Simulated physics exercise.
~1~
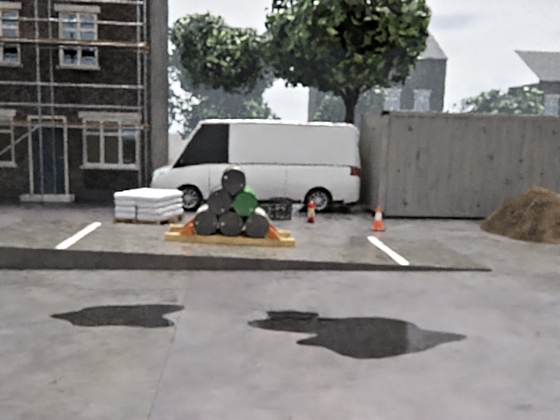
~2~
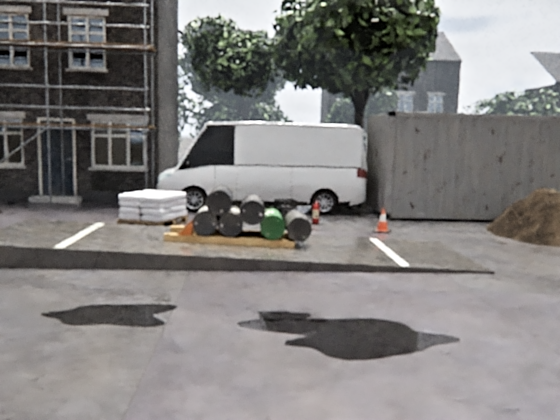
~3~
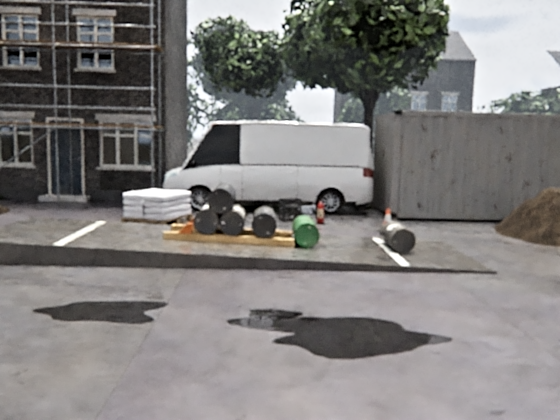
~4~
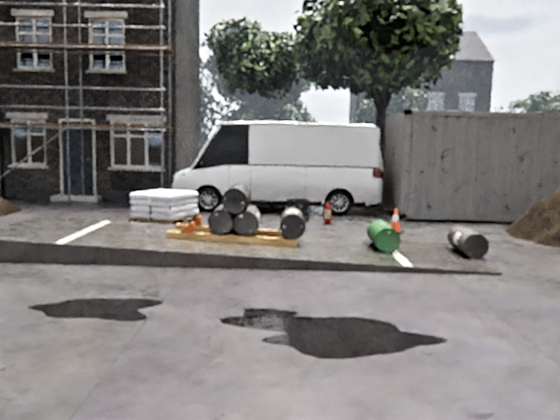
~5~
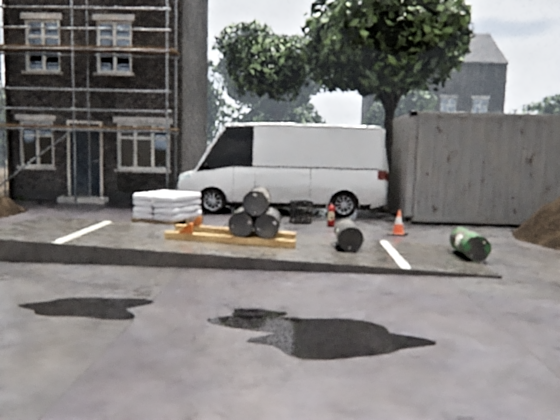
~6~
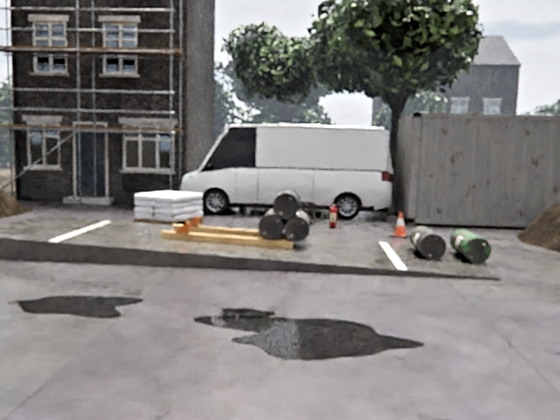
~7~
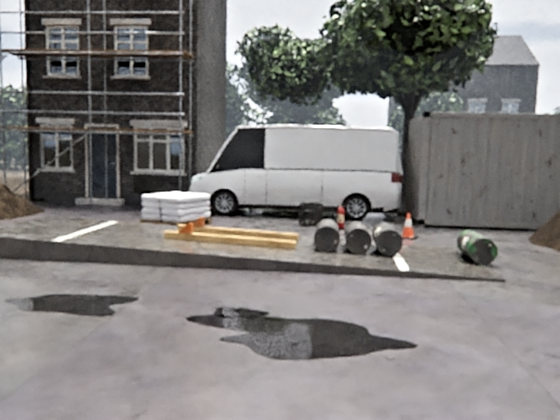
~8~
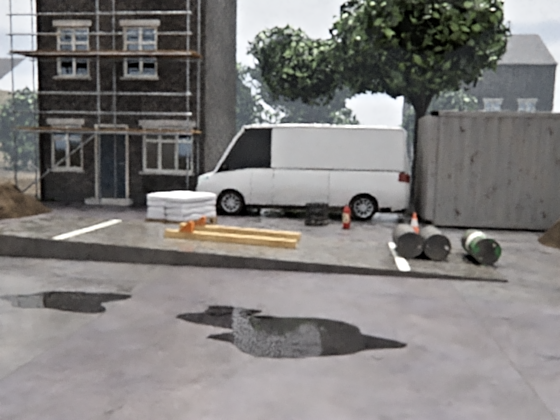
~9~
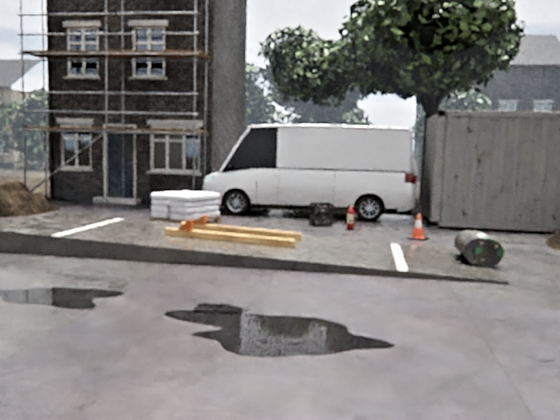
A white van stood parked behind a pyramid of dark drums and one green one, which collapsed and rolled off the timbers to the right, the green drum crossing the white line; by the end only one drum remained in view, beyond that line.
